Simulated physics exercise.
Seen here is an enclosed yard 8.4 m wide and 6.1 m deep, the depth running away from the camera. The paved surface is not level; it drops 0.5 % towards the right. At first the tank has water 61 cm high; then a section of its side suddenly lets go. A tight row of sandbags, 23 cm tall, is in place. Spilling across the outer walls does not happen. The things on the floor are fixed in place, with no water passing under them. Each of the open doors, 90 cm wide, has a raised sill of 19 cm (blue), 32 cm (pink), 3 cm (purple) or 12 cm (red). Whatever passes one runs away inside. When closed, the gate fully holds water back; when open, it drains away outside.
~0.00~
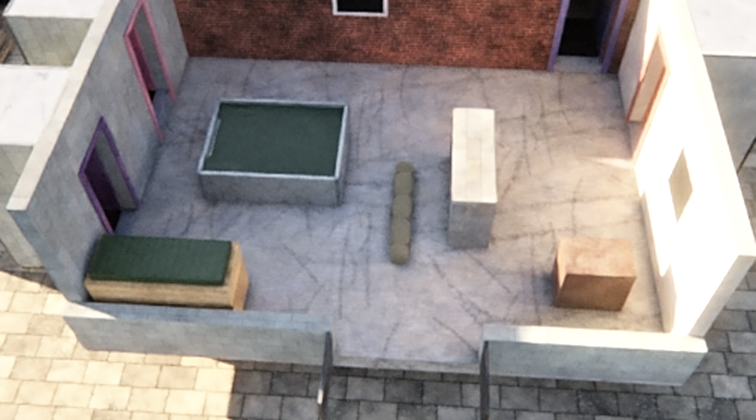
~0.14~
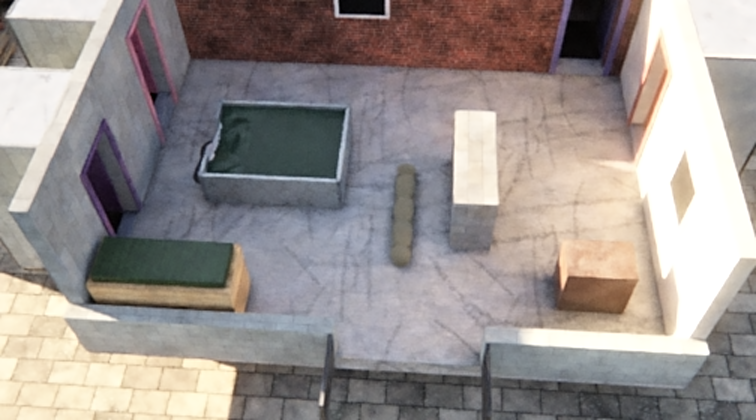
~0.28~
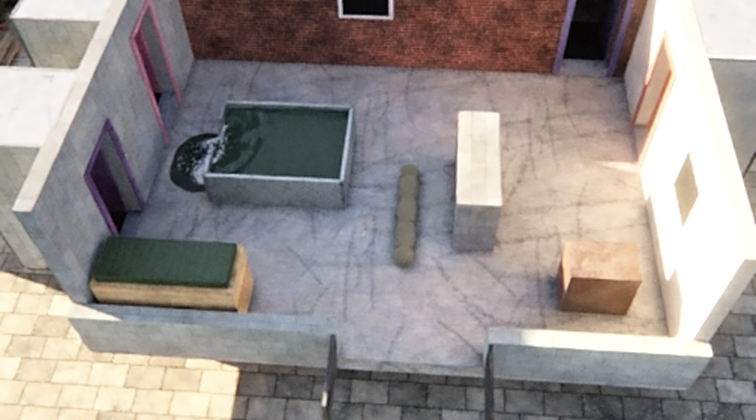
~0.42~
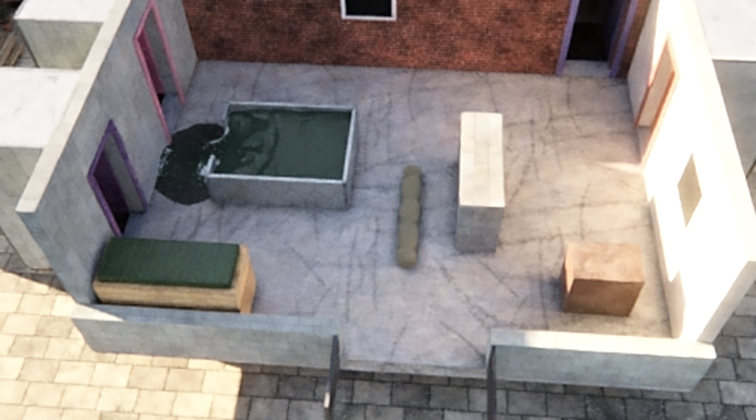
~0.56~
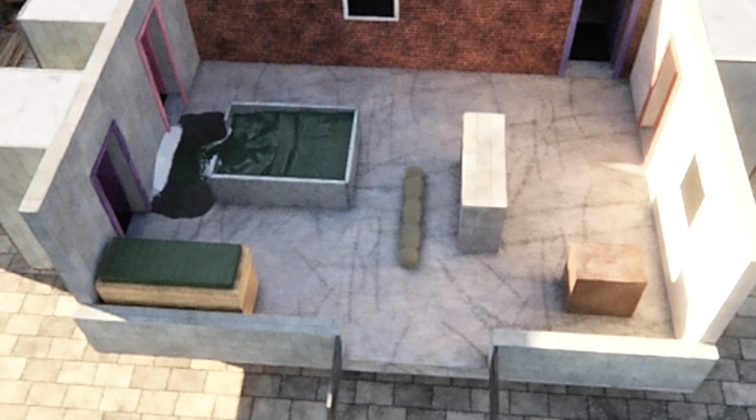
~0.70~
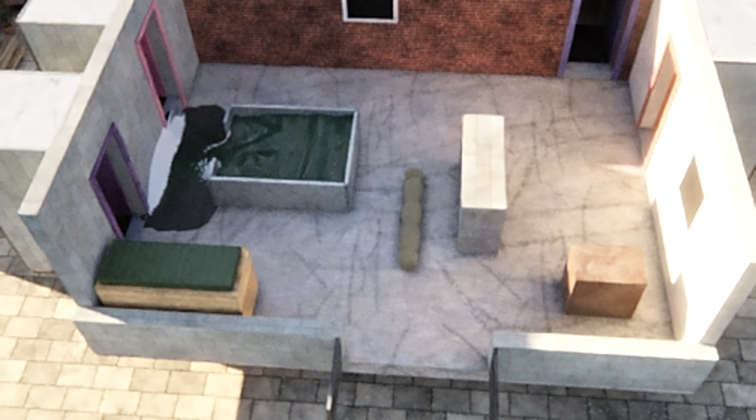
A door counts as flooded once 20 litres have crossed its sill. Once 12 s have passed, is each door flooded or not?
The blue door will undershoot the limit, the pink door will undershoot the limit, the purple door will overshoot the limit, the red door will undershoot the limit.
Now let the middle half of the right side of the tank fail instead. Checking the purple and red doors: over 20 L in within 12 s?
Purple door doesn't reach it, red door doesn't reach it.
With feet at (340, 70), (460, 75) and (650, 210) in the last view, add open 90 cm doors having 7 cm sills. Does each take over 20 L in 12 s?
Check each in turn: The first fails, the second fails, the third fails.
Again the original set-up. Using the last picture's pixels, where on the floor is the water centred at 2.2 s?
Its balance point sits around (250, 167).
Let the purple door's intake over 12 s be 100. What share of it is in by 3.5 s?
By that time, around 35 per cent.
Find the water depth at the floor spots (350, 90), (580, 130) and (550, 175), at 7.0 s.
Reading - approx. 4 / 3 / 2 cm.
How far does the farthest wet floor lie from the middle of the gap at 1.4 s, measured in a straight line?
Roughly 3.0 metres out.
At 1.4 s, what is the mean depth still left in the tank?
The mean depth is around 45 cm.
After 1.4 s water covers 10 % of the floor and is deepest (42 cm) near (176, 162); blue door not reached, pink door 24 cm at the sill, 1 L in, purple door 9 cm at the sill, 2 L in, red door not reached.
After 2.2 s water covers 15 % of the floor and is deepest (37 cm) near (164, 169); blue door not reached, pink door 23 cm at the sill, 1 L in, purple door 9 cm at the sill, 15 L in, red door not reached.
After 3.5 s water covers 35 % of the floor and is deepest (24 cm) near (174, 170); blue door not reached, pink door 15 cm at the sill, 2 L in, purple door 7 cm at the sill, 35 L in, red door not reached.
After 7.0 s water covers 75 % of the floor and is deepest (15 cm) near (164, 169); blue door 2 cm at the sill, 0 L in, pink door 9 cm at the sill, 2 L in, purple door 7 cm at the sill, 75 L in, red door 7 cm at the sill, 0 L in.
After 12.0 s water covers 85 % of the floor and is deepest (9 cm) near (626, 111); blue door 9 cm at the sill, 0 L in, pink door 5 cm at the sill, 2 L in, purple door 4 cm at the sill, 93 L in, red door 7 cm at the sill, 0 L in.
